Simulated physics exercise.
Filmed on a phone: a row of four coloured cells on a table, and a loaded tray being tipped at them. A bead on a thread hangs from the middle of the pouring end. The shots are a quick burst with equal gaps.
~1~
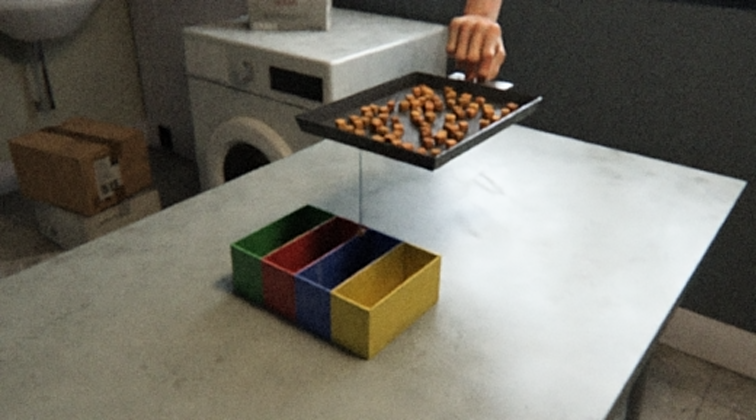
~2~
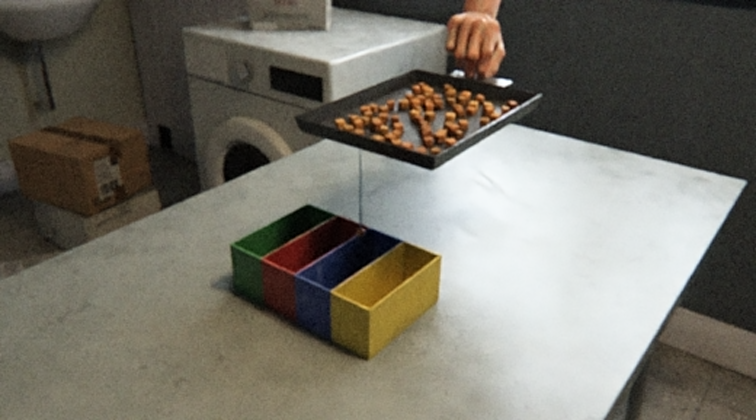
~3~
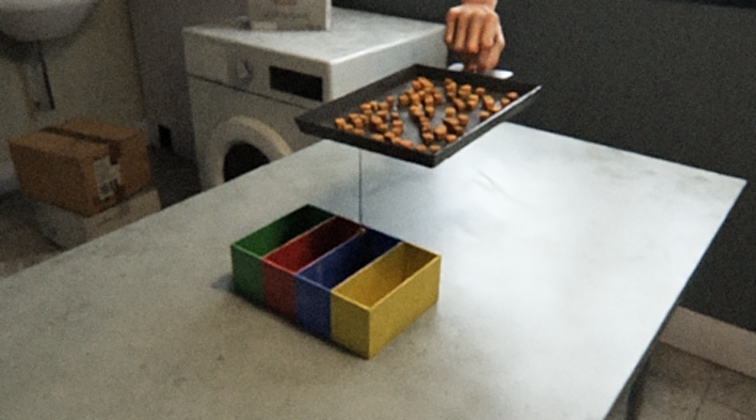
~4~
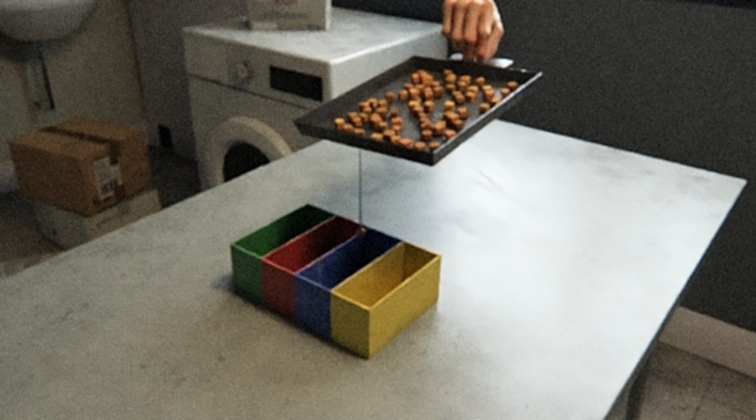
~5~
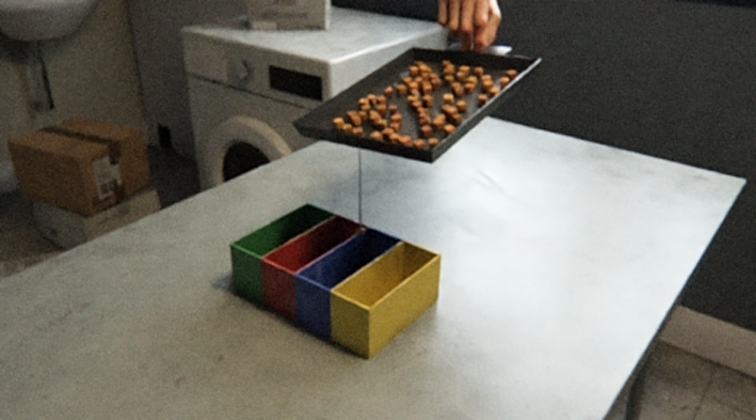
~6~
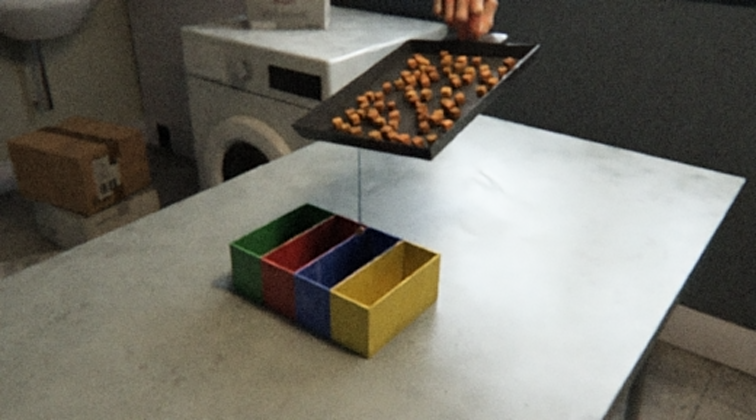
A dark tray loaded with small brown cubes, gripped by a hand at its far side, tilts gradually, its far edge rising and its near edge dipping slightly toward the left corner. Below the thread hanging from that edge, green, red, blue and yellow cells sit in a row on a pale grey table. The steady view looks down across the room, with a white washing machine and cardboard box behind.
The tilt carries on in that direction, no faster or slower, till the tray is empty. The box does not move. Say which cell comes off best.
The green one ends fullest.
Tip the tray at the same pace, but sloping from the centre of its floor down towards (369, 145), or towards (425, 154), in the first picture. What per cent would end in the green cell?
Near 20 % and 0 %.
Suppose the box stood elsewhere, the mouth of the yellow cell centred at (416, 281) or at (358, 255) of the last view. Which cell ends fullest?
At the first place the cell in green, at the second that red cell.
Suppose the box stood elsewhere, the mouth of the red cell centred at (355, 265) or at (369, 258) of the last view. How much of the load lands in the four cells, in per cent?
The first gives 30 %, the second 20 %.
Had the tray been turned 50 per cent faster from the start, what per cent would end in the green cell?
Some 60 per cent.
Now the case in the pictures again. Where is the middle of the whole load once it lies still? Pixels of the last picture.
At about (291, 270).
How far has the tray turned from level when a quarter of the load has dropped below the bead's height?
At some 110 degrees.
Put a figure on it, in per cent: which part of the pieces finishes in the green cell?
Roughly 60 in a hundred.
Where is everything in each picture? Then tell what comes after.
The first frame shows corners of the pouring end near (301, 116) and (434, 155), level; middle of the load near (430, 118), brown sugar cubes; bead on its thread near (360, 233); green cell near (247, 270); red cell near (279, 286); blue cell near (314, 303); yellow cell near (351, 321).
The second frame shows corners of the pouring end near (301, 116) and (433, 154), level; middle of the load near (430, 116).
The third frame shows corners of the pouring end near (300, 117) and (433, 152), tipped barely, lowest at the left corner; middle of the load near (430, 112).
The fourth frame shows corners of the pouring end near (299, 120) and (432, 150), tipped a little, lowest at the left corner; middle of the load near (429, 107).
The fifth frame shows corners of the pouring end near (298, 122) and (430, 148), tipped a little, lowest at the left corner; middle of the load near (428, 101).
The sixth frame shows corners of the pouring end near (297, 124) and (428, 145), tipped clearly, lowest at the left corner; middle of the load near (426, 95); green cell near (247, 269); red cell near (279, 285); blue cell near (313, 301); yellow cell near (350, 320).
Shortly afterwards, tray tipped steeply; the whole lot on the tray.
Next, tray tipped right over; all but a few on the tray; only a few in the green cell; only a few falling or outside the box.
Some moments later, tray tipped past a quarter turn; near half in the green cell; near a quarter in the red cell; a little in the blue cell; a little falling or outside the box.
In the end, tray tipped past a quarter turn; near half in the green cell; near a quarter in the red cell; a little in the blue cell; none at all in the yellow cell; a little outside the box.
